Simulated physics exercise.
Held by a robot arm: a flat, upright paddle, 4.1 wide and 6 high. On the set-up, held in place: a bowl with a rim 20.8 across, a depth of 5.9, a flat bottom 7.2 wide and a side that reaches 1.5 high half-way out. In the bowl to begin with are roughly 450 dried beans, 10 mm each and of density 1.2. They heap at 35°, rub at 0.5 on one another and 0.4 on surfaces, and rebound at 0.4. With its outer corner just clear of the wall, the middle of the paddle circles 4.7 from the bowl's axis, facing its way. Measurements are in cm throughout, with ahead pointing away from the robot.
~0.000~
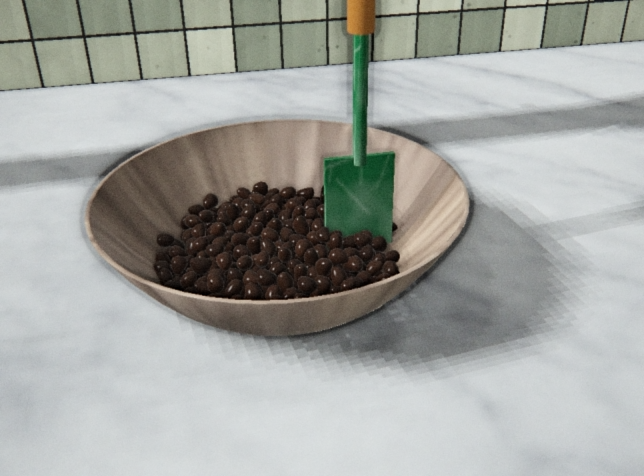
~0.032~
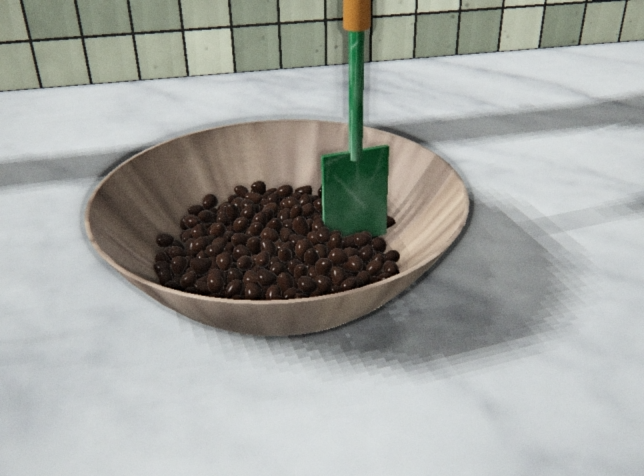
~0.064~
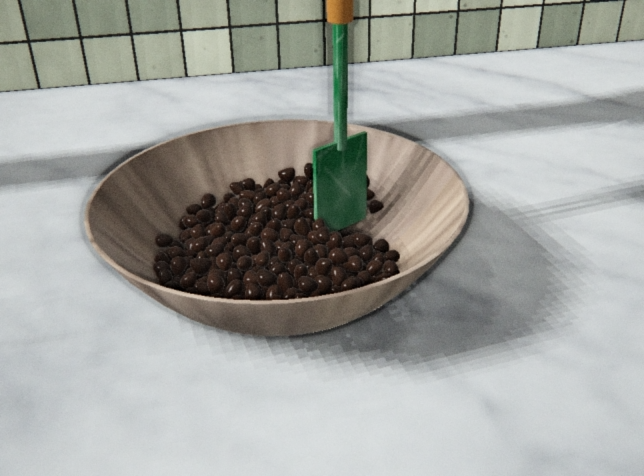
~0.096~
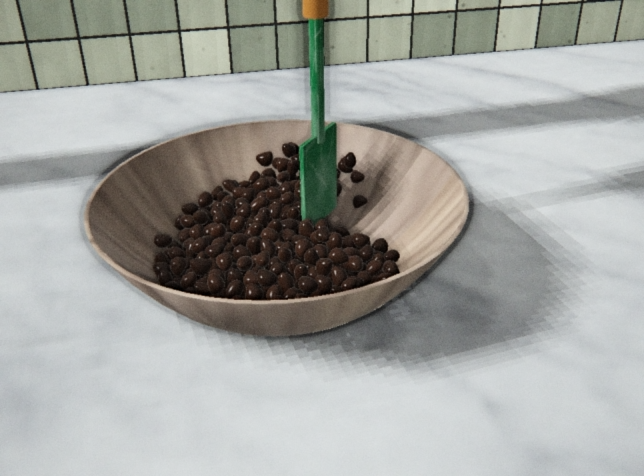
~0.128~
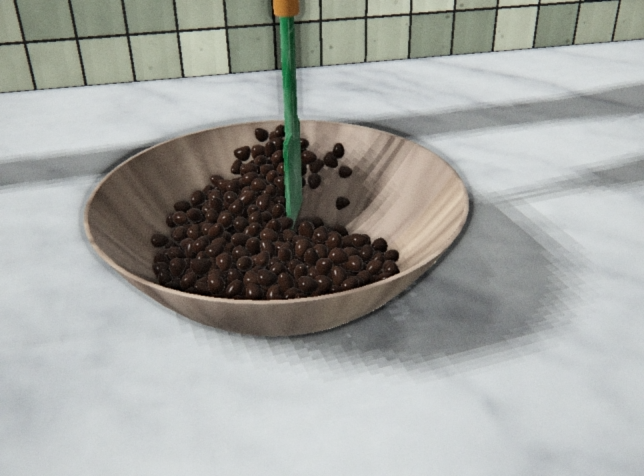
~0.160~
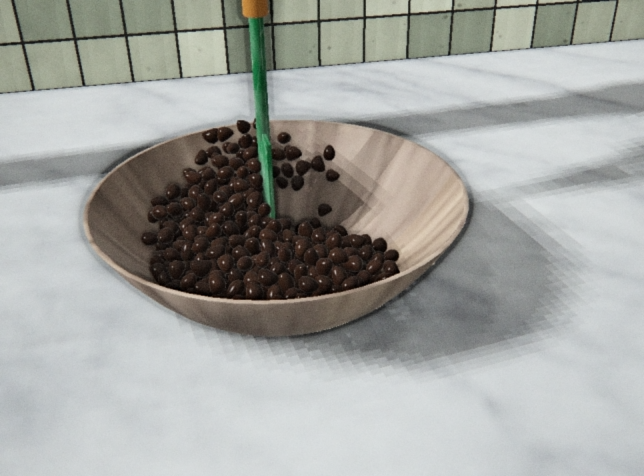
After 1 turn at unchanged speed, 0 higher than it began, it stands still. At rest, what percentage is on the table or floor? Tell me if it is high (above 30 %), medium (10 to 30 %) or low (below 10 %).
It is low, below 10 %.
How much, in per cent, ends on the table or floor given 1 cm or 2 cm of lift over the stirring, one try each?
Some 5 and 0 per cent.
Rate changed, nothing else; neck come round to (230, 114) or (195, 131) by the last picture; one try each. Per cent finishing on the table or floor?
So, roughly 15 percent the first time and 35 percent the second.
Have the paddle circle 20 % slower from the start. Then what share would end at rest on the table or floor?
In that case some 0 per cent.
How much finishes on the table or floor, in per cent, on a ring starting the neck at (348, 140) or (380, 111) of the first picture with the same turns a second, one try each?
Around 0 per cent on the first try, around 5 per cent on the second.
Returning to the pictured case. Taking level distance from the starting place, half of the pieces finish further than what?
I'd put it at roughly 7 centimetres.
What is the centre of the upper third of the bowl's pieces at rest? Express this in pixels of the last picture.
Close to (354, 197).
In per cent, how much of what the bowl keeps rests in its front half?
I'd put it at roughly 40 per cent.
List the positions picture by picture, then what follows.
The first picture shows paddle neck at (360, 131), 0° round; upper third of the load around (275, 239), from x 160 to 395, top at y 190; 448 in the bowl.
The second picture shows paddle neck at (356, 126), 8° round; upper third of the load around (278, 235), from x 160 to 395, top at y 185.
The third picture shows paddle neck at (341, 117), 28° round; upper third of the load around (279, 224), from x 160 to 395, top at y 170.
The fourth picture shows paddle neck at (318, 110), 49° round; upper third of the load around (274, 214), from x 160 to 390, top at y 150.
The fifth picture shows paddle neck at (291, 107), 70° round; upper third of the load around (262, 208), from x 160 to 390, top at y 130.
The sixth picture shows paddle neck at (262, 108), 91° round; upper third of the load around (235, 202), from x 150 to 390, top at y 120; 448 in the bowl.
After 0.32 s, 193° round, highest piece 8 above the table; 445 in the bowl, 2 on the table or floor, 1 in flight or on the tool.
After 0.48 s, 296° round, highest piece 7 above the table; 439 in the bowl, 8 on the table or floor, 1 in flight or on the tool.
After 0.76 s, 0° round, highest piece 6 above the table; 425 in the bowl, 23 on the table or floor.
After 1.46 s, 0° round, highest piece 6 above the table; 425 in the bowl, 23 on the table or floor.
At rest, 425 in the bowl, 23 on the table or floor. That is 5 % on the table or floor.
